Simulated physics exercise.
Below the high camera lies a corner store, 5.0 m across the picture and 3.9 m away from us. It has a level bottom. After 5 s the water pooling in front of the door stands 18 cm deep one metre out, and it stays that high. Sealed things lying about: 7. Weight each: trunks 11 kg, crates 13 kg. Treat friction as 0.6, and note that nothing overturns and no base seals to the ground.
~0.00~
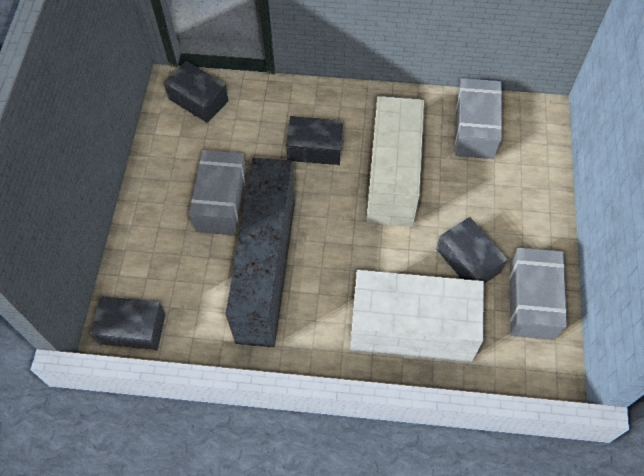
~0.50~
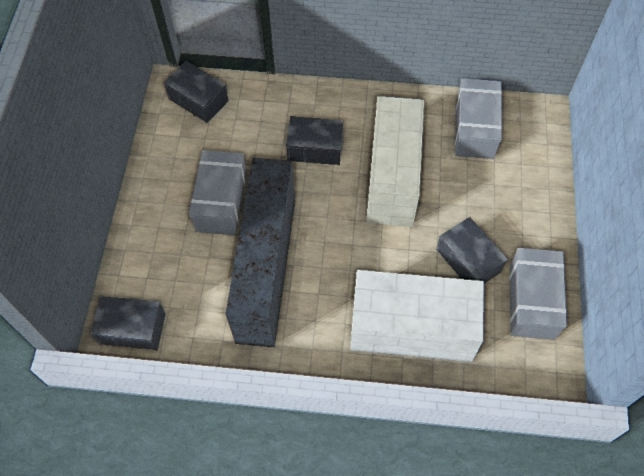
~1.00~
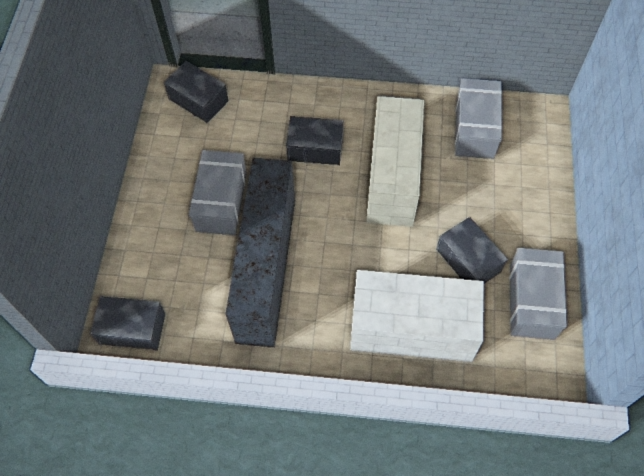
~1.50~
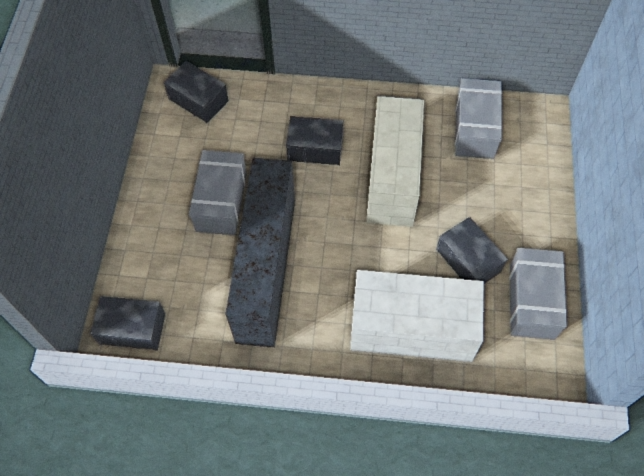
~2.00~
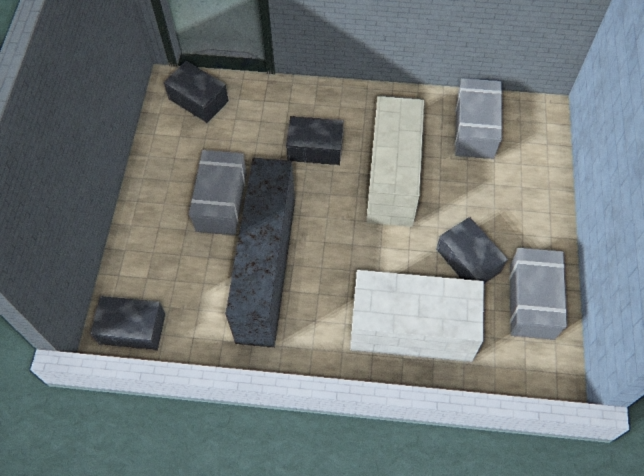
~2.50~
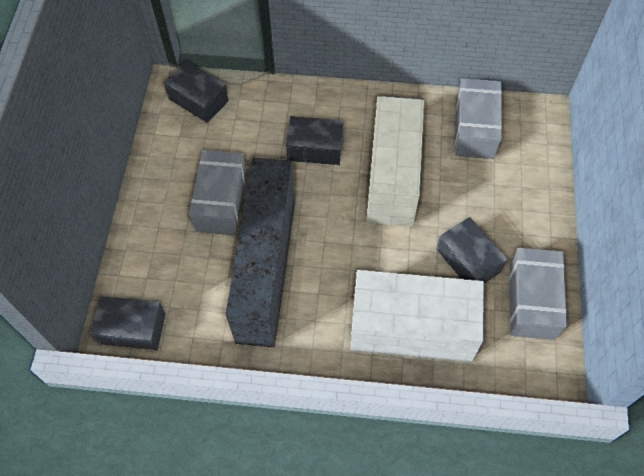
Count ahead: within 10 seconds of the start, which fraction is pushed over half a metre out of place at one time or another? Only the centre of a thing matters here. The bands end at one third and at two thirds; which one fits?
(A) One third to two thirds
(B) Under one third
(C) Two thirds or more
Under one third (B).
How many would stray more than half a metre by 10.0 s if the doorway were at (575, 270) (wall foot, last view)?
Then the count would be 3.
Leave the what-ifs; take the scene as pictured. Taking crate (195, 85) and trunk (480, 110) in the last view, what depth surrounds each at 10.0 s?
About 15 and 2 cm.
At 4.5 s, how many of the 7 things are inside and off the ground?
Count at that moment: 0.
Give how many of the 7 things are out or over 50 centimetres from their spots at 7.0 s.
By my tally, 1.
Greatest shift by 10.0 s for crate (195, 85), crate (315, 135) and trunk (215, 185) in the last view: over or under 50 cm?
Taking them in turn, the first is beyond the limit, the second within the limit and the third beyond the limit.
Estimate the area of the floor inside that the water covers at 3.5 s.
I'd estimate close to 1.0 m2.
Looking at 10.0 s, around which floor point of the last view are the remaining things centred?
(332, 258).
After 3.5 s 0 of 7 are over 50 cm from their spots; 0 afloat.
After 4.5 s 0 of 7 are over 50 cm from their spots; 0 afloat.
After 7.0 s 1 of 7 are over 50 cm from their spots; 2 afloat.
After 10.0 s 2 of 7 are over 50 cm from their spots, and 2 have been at some point; 3 afloat.
